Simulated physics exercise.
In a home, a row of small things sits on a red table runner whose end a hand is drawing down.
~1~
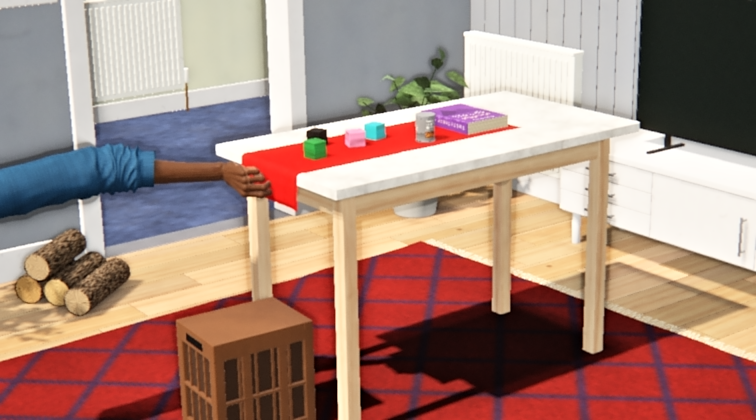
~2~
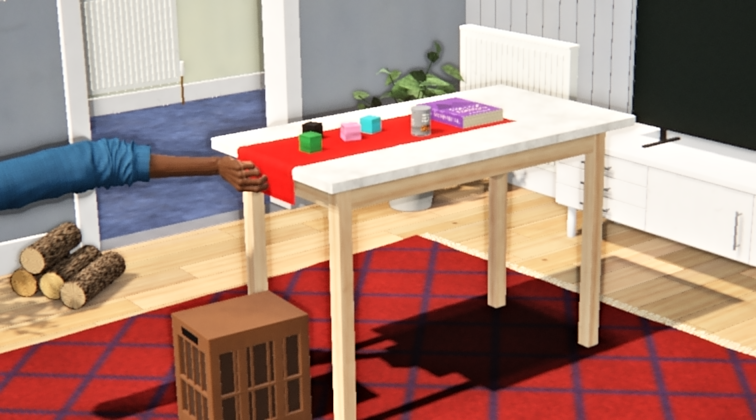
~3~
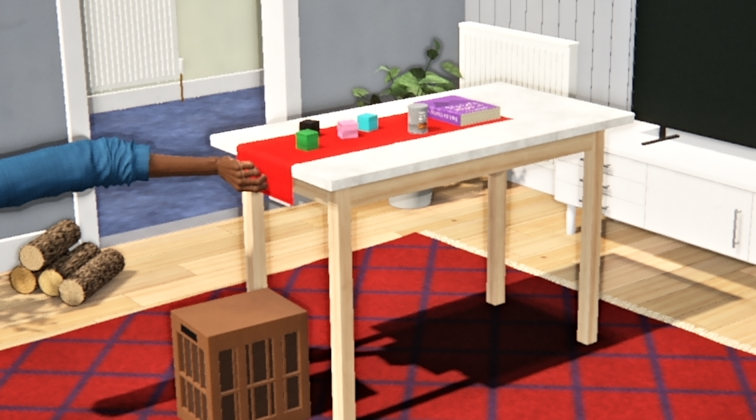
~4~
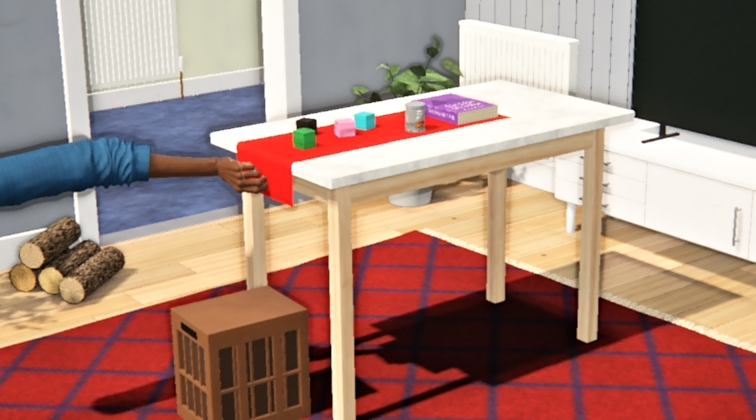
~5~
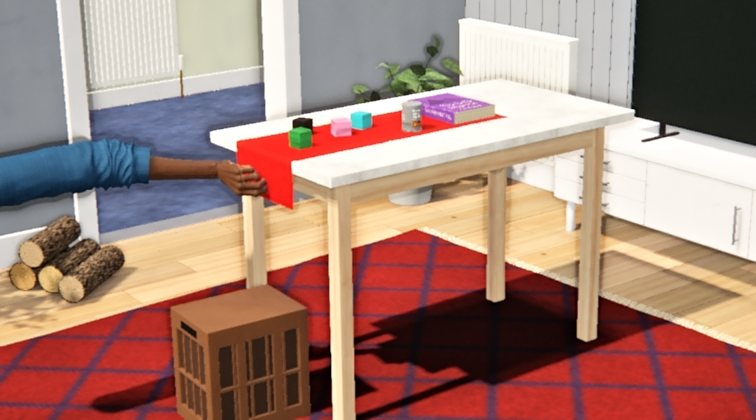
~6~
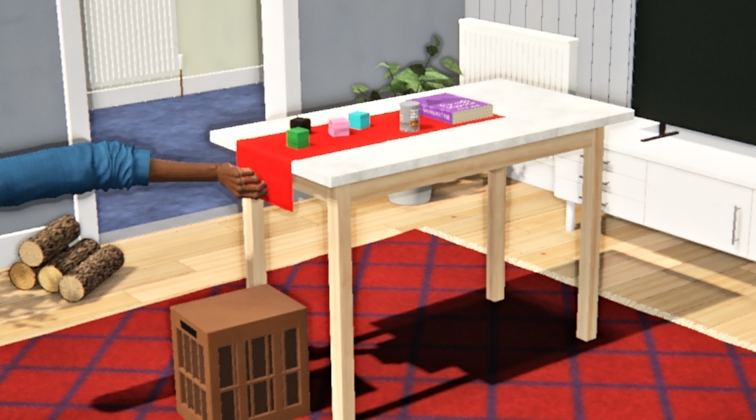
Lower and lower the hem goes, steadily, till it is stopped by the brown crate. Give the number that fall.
You will see three of them fall.
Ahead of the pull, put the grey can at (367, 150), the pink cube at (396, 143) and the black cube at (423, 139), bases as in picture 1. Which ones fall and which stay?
Of the three, the grey can ends off the top, the pink cube stays aloft and the black cube stays aloft.
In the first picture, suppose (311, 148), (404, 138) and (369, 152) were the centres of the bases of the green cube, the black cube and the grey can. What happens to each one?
Each in turn: The green cube goes down, the black cube stays aloft, the grey can goes down.
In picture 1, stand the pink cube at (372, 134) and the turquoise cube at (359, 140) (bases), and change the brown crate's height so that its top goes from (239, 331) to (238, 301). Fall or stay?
Final state: The pink cube is still in place, the turquoise cube is still in place.
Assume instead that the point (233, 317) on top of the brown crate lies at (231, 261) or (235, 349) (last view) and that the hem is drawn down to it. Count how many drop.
1 and 4.
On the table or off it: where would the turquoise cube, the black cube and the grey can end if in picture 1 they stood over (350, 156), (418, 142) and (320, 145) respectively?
In the end the turquoise cube gets dislodged, while the black cube rides it out and the grey can gets dislodged.
Soon after, hem near (265, 253); green cube gone.
After that, hem on the crate; green cube, black cube and pink cube gone.
In the end, hem on the crate; green cube, black cube and pink cube gone. It carries off three.
